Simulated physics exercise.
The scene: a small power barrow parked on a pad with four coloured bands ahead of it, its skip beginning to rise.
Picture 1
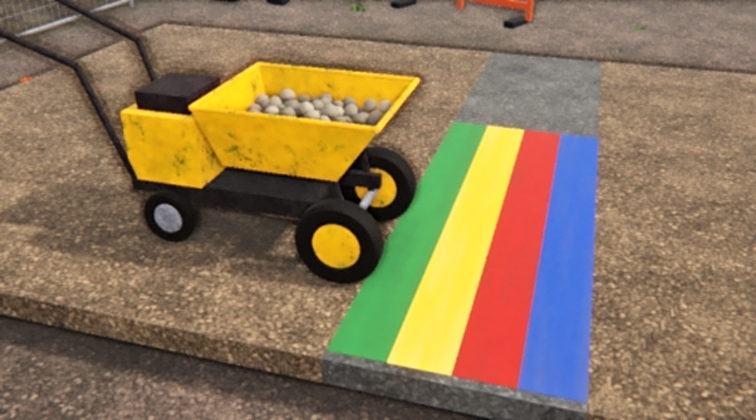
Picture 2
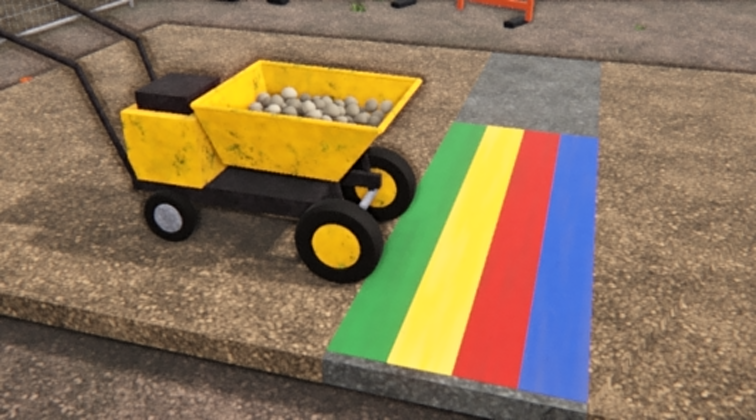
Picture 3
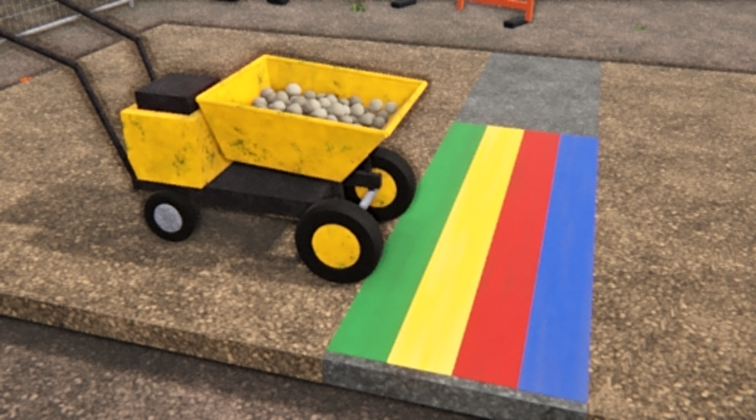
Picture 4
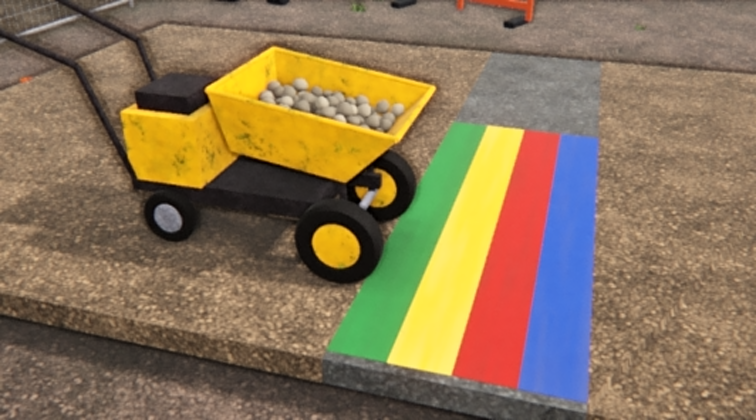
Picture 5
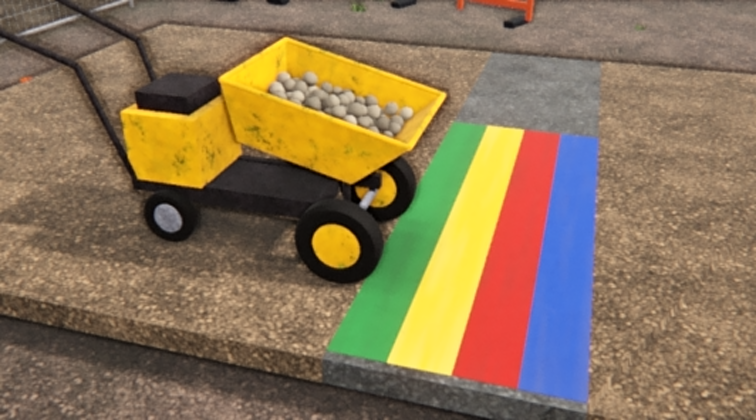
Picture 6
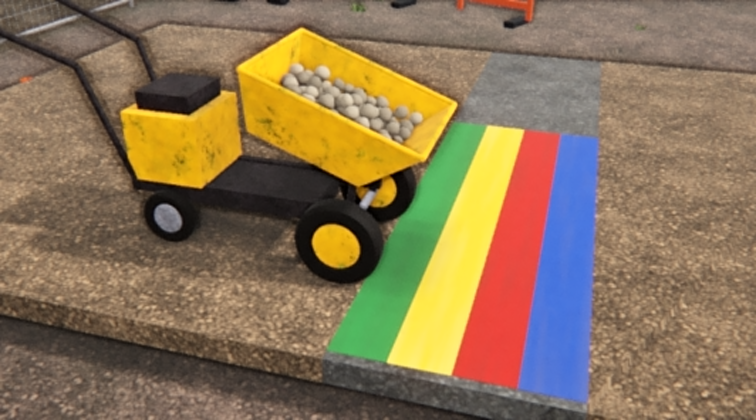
A small yellow barrow loaded with round grey stones stood beside green, yellow, red and blue bands while its skip slowly rose at the back and tilted forward to the right, its wheels staying still.
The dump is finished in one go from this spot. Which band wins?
The red strip carries the most.
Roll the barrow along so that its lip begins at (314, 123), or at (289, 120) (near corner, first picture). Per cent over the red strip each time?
First some 30, then 20 per cent.
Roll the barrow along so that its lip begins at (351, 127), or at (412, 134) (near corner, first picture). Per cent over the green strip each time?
About 0 and 0 per cent.
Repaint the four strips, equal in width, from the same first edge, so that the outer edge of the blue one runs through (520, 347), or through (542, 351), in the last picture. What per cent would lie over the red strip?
Near 10 % and 20 %.
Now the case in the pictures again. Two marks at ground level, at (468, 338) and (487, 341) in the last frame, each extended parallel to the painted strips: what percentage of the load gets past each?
Roughly 80 per cent, and 70 per cent.
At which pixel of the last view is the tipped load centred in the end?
Near (534, 267).
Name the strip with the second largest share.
The runner-up: The blue one.
Just after the last frame, skip tipped steeply; every one in the skip.
A moment on, skip tipped right over; roughly two thirds in the skip; roughly a third over the red strip; about a tenth over the blue strip.
Further on, skip tipped right over; about a tenth in the skip; just a few over the yellow strip; roughly half over the red strip; roughly a third over the blue strip; about a tenth off the paint.
When it is over, skip tipped right over; about a tenth in the skip; not one over the green strip; just a few over the yellow strip; roughly half over the red strip; roughly a third over the blue strip; about a tenth off the paint.
